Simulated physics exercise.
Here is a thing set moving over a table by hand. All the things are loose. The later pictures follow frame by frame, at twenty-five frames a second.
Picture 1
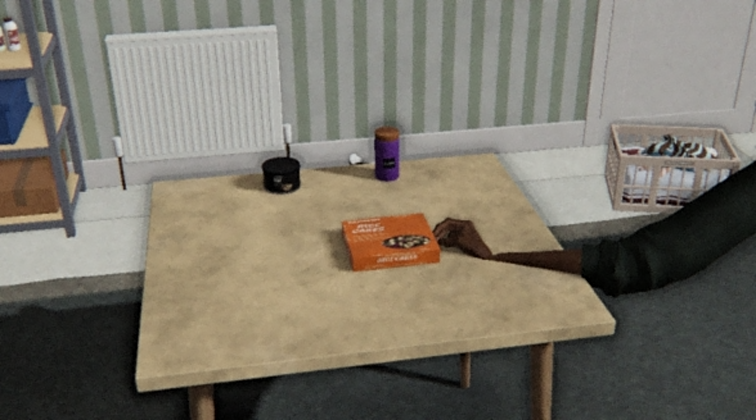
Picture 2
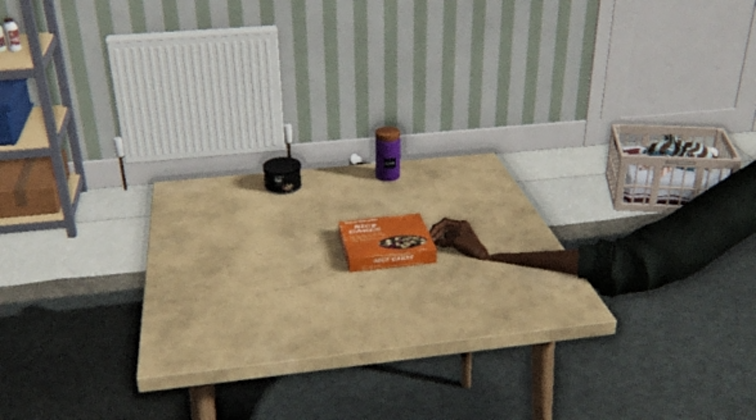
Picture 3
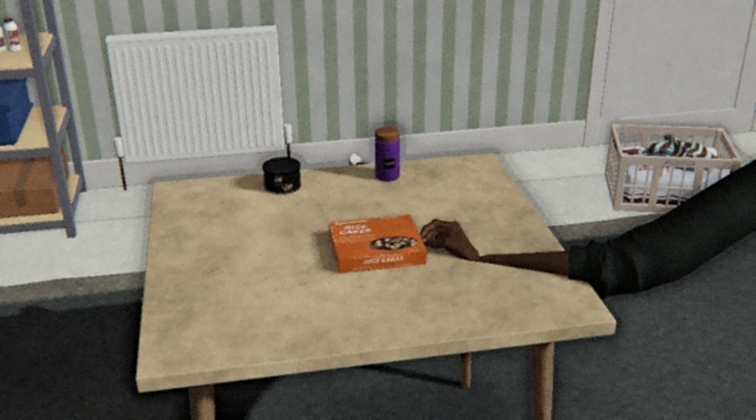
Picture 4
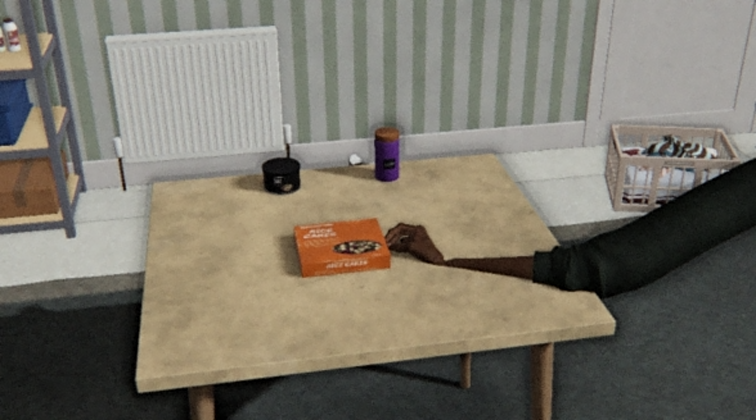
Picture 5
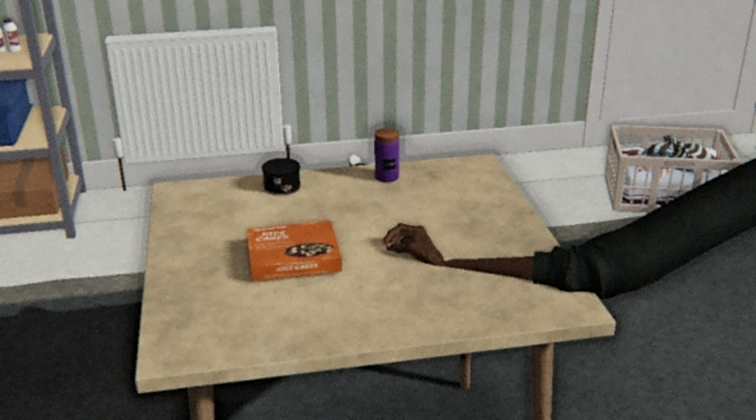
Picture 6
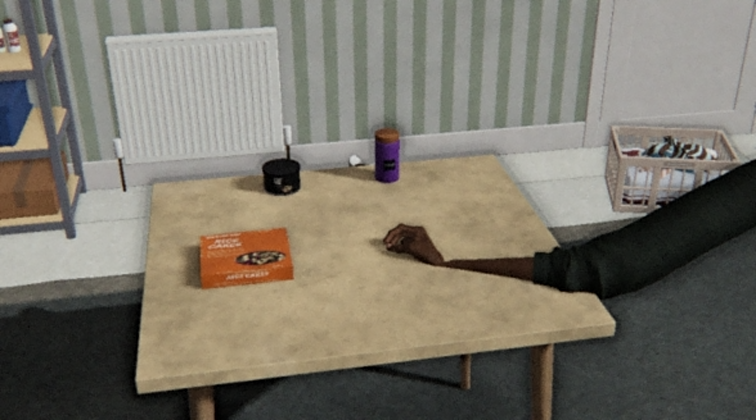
A dark-sleeved arm reaches in from the right over a pale wooden table, seen from a fixed, raised view in a room with green-striped wallpaper. An orange packet lies near the middle, with a round black container and a purple jar behind it, a white radiator beyond, shelves at left and a basket at right. The hand pushes the packet leftward, then halts while the packet slides on alone toward the left side.
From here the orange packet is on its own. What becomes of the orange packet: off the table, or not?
The orange packet goes over the edge.
Then, 0.10 s later than the last frame, orange packet now off the table.
Then, 0.30 s later than the last frame, things are still on the move.
Then, 0.50 s later than the last frame, as before.
When it is over, off the table, orange packet.
